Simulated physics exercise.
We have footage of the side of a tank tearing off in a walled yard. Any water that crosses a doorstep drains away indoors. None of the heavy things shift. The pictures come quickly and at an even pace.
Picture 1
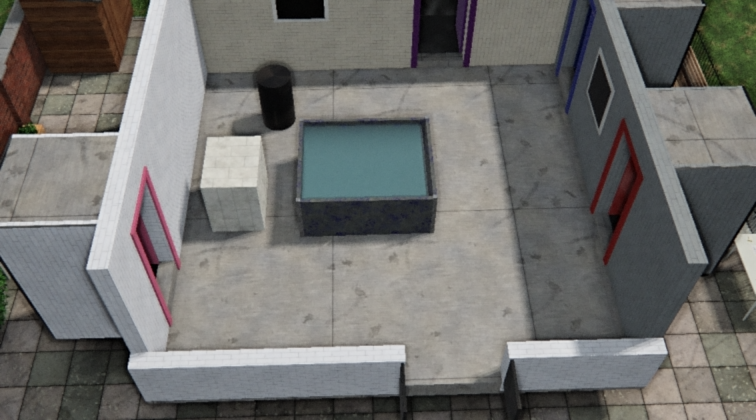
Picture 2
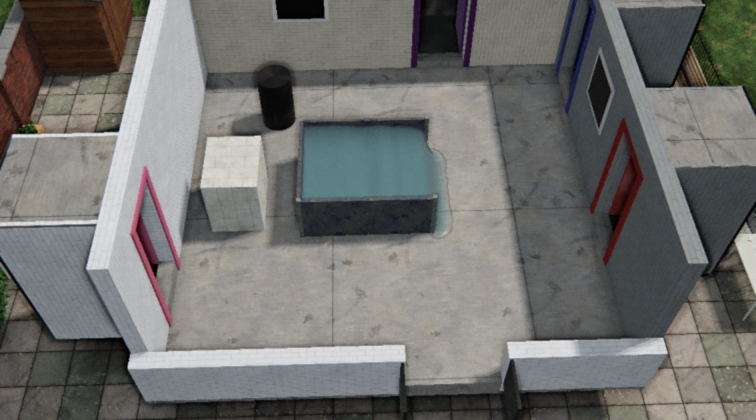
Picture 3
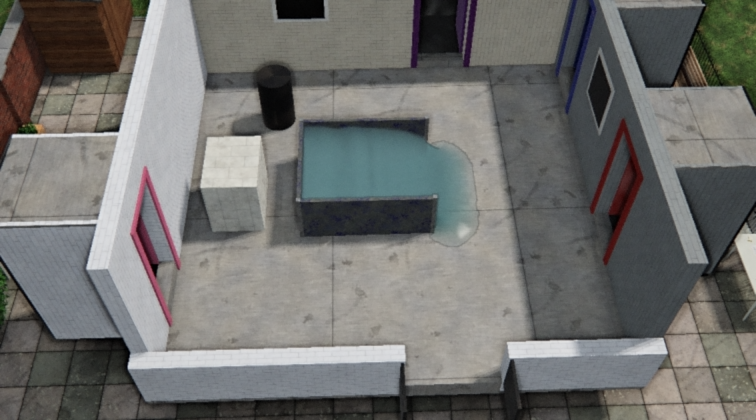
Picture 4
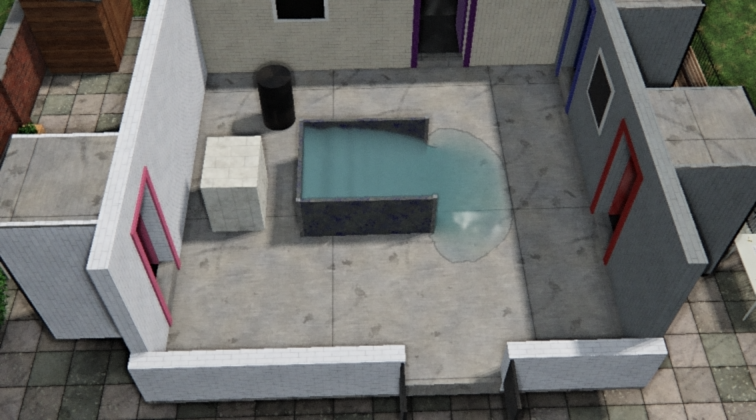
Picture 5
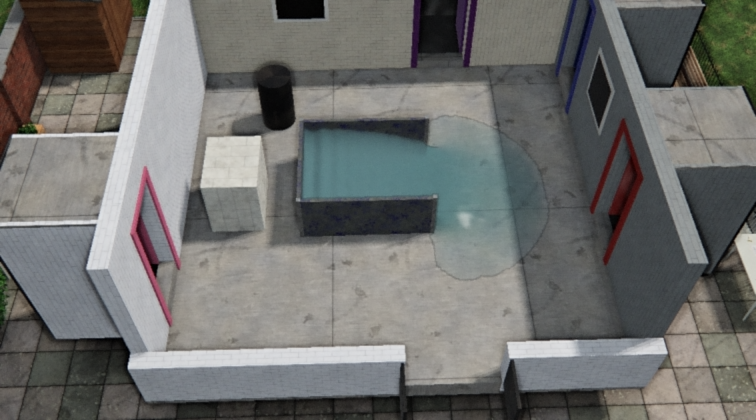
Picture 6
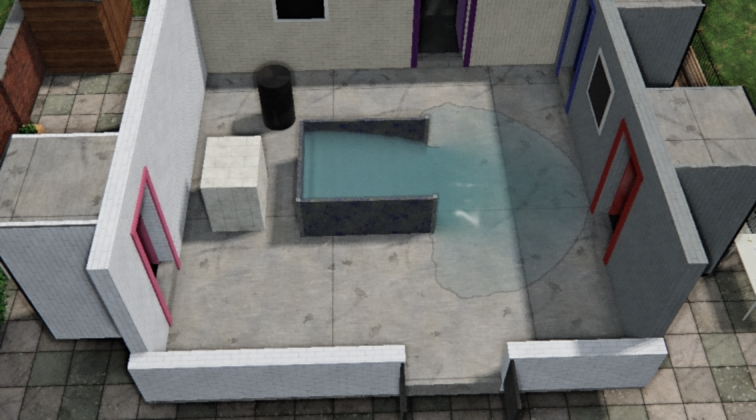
Water poured out of the right side of a dark tank in a walled yard, then spread across the grey floor in a widening, rounded pool toward the red-framed doorway on the right.
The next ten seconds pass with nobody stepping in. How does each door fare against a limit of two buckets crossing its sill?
The blue door stays within the limit. The red door goes past the limit. The purple door stays within the limit. The pink door stays within the limit.
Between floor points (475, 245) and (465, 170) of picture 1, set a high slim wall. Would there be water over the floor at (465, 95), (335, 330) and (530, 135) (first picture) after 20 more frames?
Results in sequence: Swamped / swamped / swamped.
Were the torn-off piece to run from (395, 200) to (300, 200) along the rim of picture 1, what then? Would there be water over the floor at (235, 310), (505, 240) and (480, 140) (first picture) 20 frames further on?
Taking the spots in turn: Swamped, untouched and untouched.
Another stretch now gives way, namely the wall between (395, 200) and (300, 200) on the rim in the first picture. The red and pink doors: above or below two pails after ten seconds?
As I see it, the red one stays within bounds and the pink one stays within bounds.
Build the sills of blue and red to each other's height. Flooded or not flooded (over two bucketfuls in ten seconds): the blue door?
The blue one exceeds the limit.
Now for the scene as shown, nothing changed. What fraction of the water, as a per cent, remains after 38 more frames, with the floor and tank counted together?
About 84 per cent.
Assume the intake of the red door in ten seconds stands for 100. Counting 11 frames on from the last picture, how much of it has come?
Around 50 in a hundred.
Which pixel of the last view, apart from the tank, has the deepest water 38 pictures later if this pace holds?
It should be deepest at about (206, 89).
A moment on, water covers 30 % of the floor; the blue door wet at the sill, nothing in, the red door over two buckets in, the purple door not reached, the pink door not reached.
Next, water covers 35 % of the floor; the blue door wet at the sill, nothing in, the red door far over two buckets in, the purple door wet at the sill, nothing in, the pink door not reached.
Then, water covers 50 % of the floor; the blue door under two buckets in, the red door far over two buckets in, the purple door wet at the sill, nothing in, the pink door not reached.
Later, water covers 95 % of the floor; the blue door under two buckets in, the red door far over two buckets in, the purple door wet at the sill, nothing in, the pink door wet at the sill, nothing in.
In the end, water covers 100 % of the floor; the blue door under two buckets in, the red door far over two buckets in, the purple door wet at the sill, nothing in, the pink door wet at the sill, nothing in.
